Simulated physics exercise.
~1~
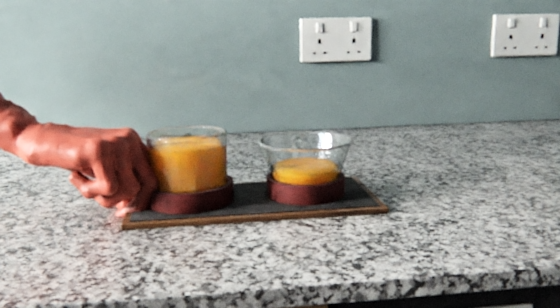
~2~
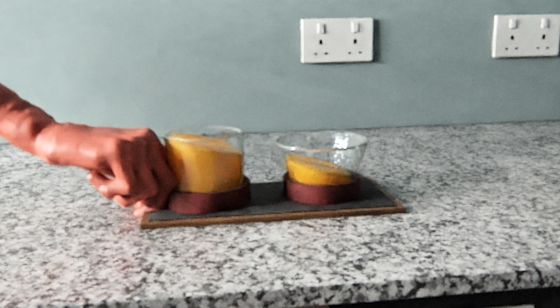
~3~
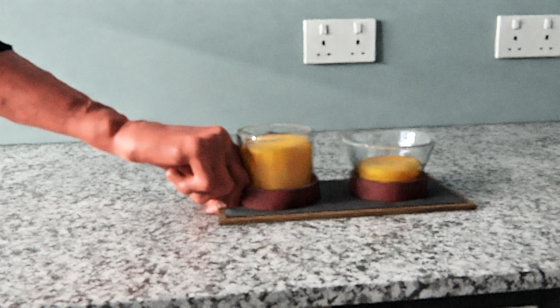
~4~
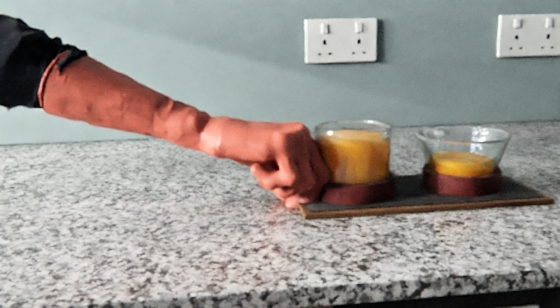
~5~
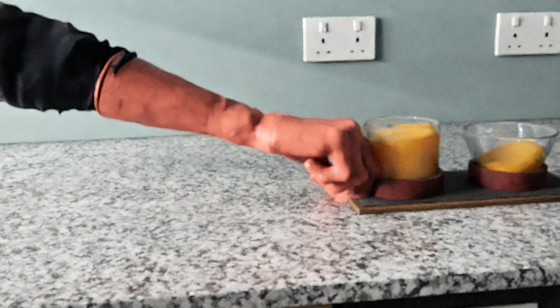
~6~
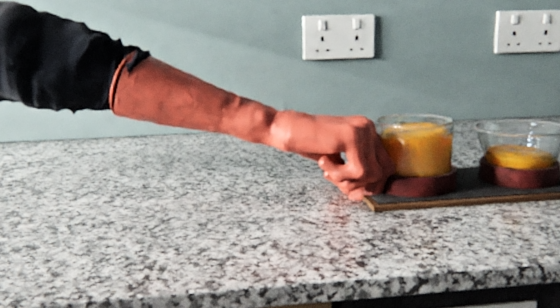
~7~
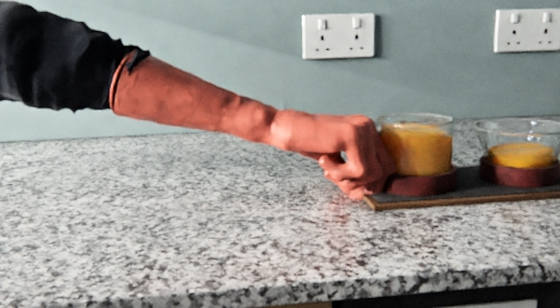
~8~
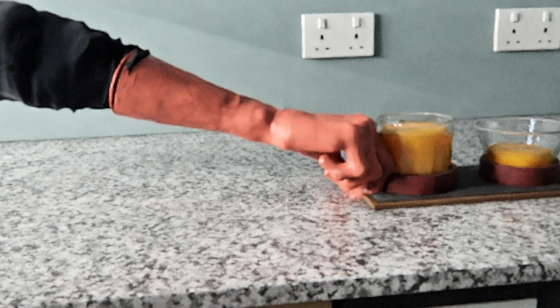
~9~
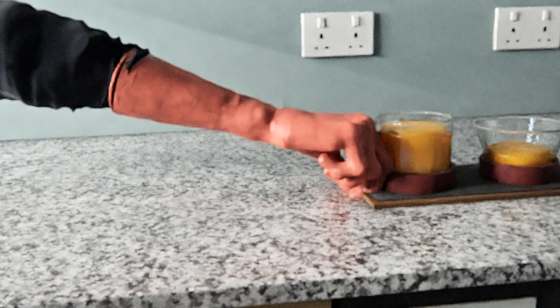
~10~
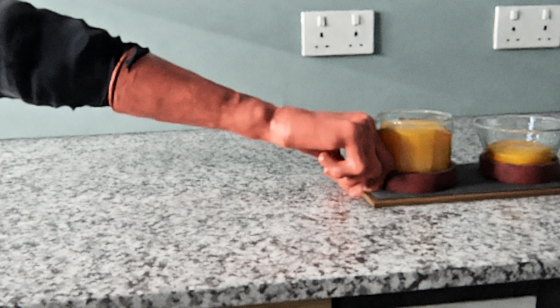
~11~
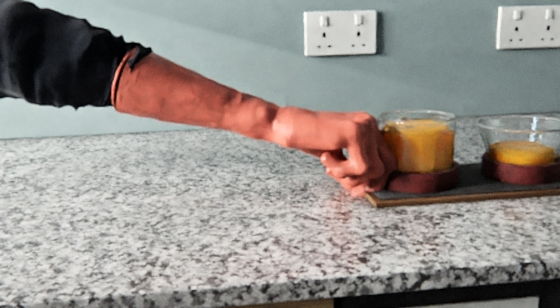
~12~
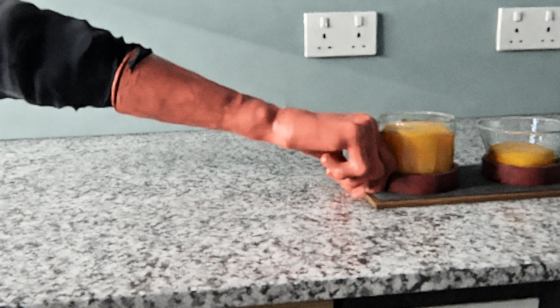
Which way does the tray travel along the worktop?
The tray travels to the right, pushed by the hand at its left end.
A hand pushed a dark tray holding a glass mug and a wide glass cup of orange juice smoothly to the right along a speckled worktop, then stopped and stayed against the tray, with the juice still in both.
